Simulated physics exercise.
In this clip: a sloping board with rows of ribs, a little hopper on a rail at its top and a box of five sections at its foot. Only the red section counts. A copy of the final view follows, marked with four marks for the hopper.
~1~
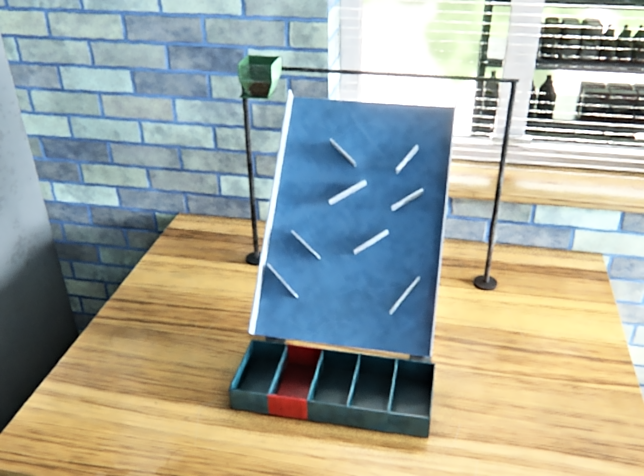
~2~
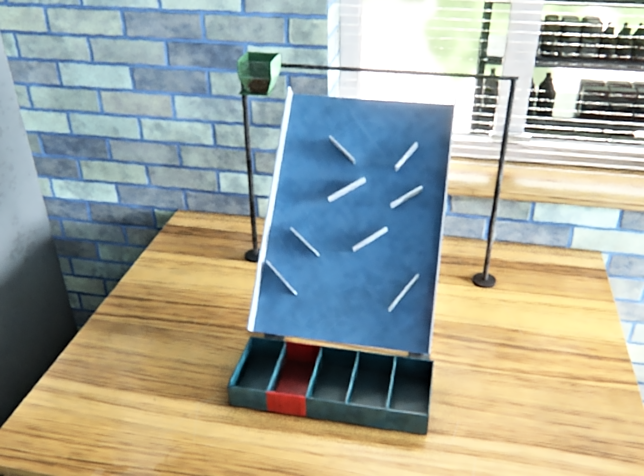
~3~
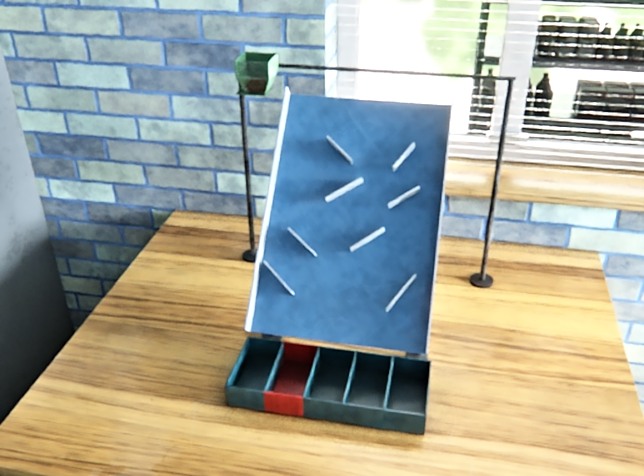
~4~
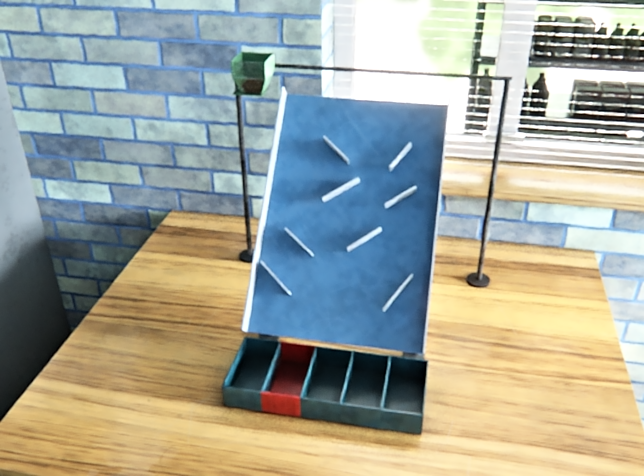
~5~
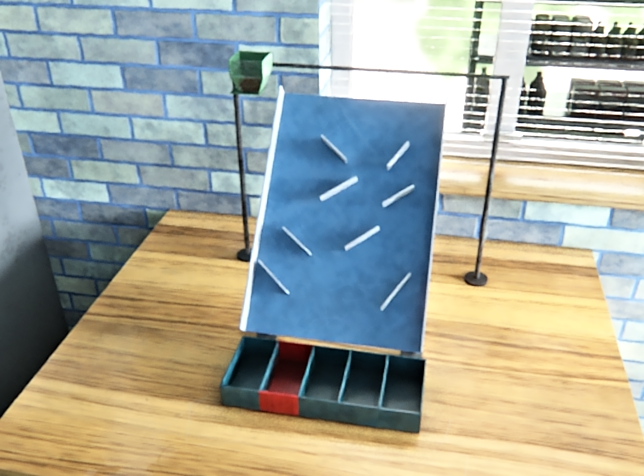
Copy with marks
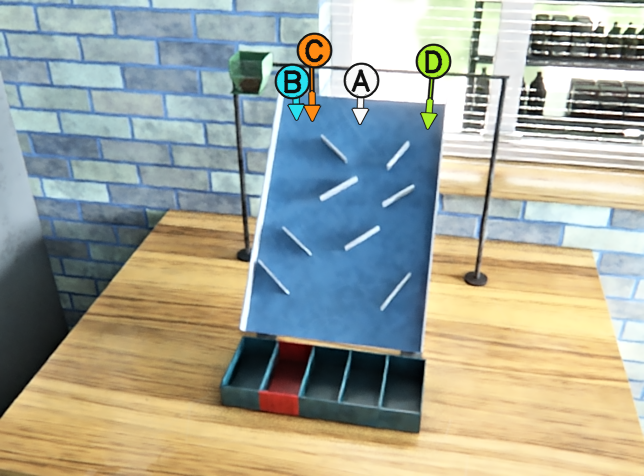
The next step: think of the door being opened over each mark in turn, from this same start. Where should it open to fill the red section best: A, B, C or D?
Go for A.
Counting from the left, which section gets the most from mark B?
The third from the left.
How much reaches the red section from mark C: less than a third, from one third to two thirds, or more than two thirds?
Less than a third.
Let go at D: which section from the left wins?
The fifth.
On the marked copy, mark A meets the board at (360, 118); mark B meets the board at (296, 114); mark C meets the board at (312, 115); mark D meets the board at (428, 123).
For mark A, about a third in the red section, about half in other sections, a small part outside the box.
For mark B, a stray few in the red section, most in other sections, a small part outside the box.
For mark C, a small part in the red section, about two thirds in other sections, about a quarter outside the box.
For mark D, a small part in the red section, about two thirds in other sections, about a quarter outside the box.
